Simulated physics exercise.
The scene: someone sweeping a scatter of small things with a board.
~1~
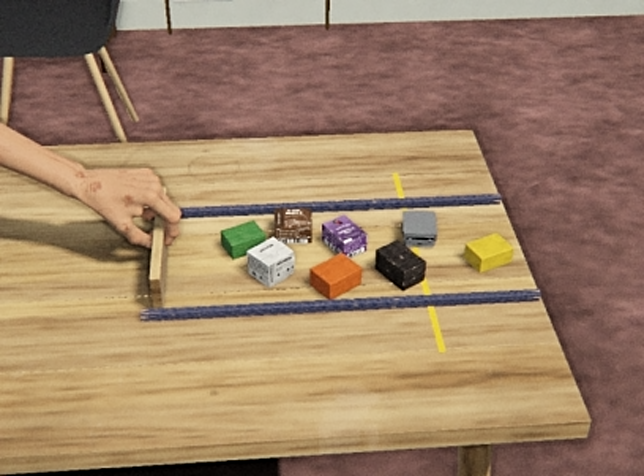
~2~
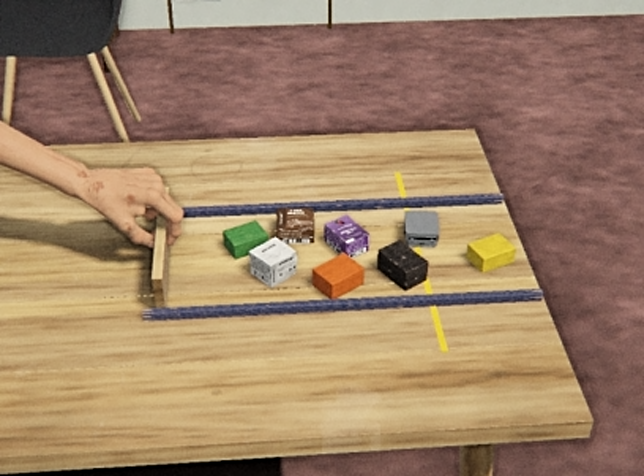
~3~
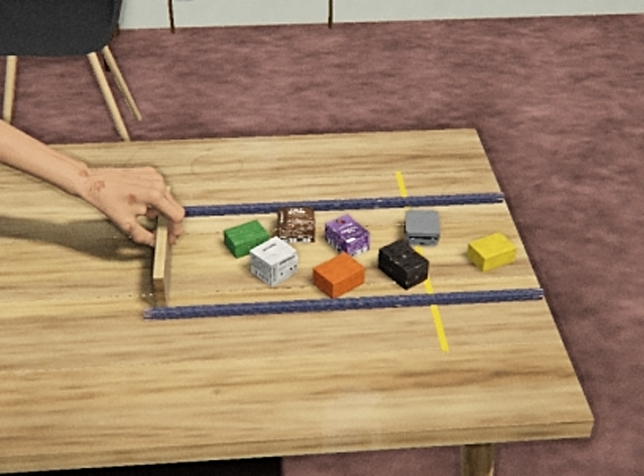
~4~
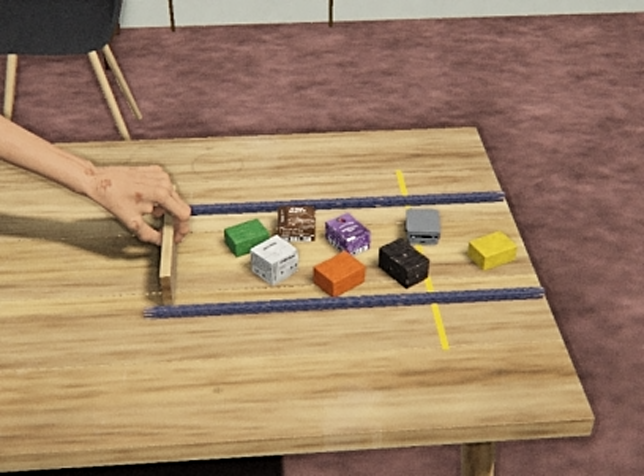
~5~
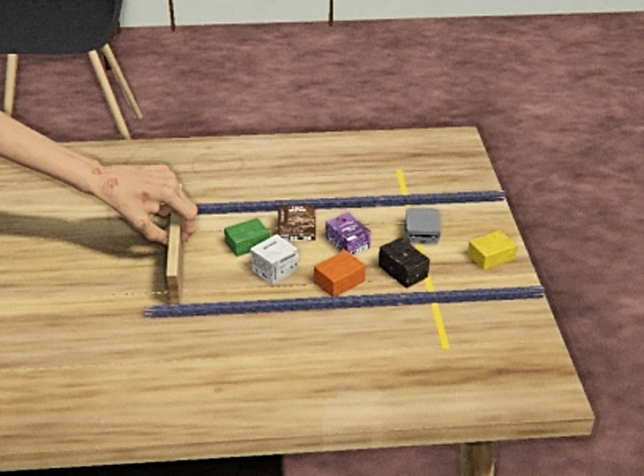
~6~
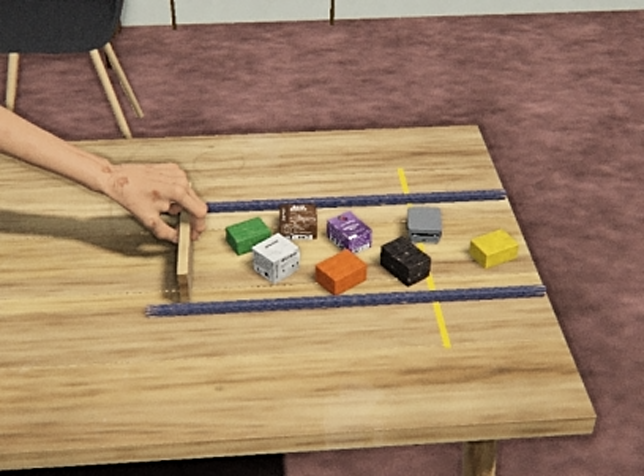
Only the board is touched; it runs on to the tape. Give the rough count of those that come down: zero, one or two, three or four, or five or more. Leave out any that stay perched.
Here the number that fall off is zero.
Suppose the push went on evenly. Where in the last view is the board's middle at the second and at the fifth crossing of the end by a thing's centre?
Its middle is around (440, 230) and later (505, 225).
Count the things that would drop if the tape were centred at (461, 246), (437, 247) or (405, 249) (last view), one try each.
Try by try, 2, 0 and 0.
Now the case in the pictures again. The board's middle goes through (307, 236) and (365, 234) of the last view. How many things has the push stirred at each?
The counts are 5 and 7.
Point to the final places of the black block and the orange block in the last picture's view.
The black block at (481, 258), the orange block at (452, 277).
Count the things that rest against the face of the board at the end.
The number is 4.
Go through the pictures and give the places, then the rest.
In the first picture, yellow block (488, 253); grey case (419, 230); black block (400, 265); board (160, 247); tape (416, 252).
In the second picture, grey case (421, 230); brown box (295, 226).
In the third picture, black block (403, 264); purple box (347, 236).
In the fourth picture, yellow block (492, 251); board (170, 244).
In the fifth picture, grey case (423, 227); white box (275, 259).
In the sixth picture, yellow block (494, 249); grey case (424, 226); black block (405, 261); board (187, 242); tape (421, 248).
Soon after, none off yet; yellow block at rest near (494, 249); grey case at rest near (424, 226); black block at rest near (405, 261).
After that, none off yet; yellow block at rest near (494, 249); grey case displaced about its own width near (460, 223); black block displaced about its own width near (441, 261).
In the end, the number that fall off is zero.
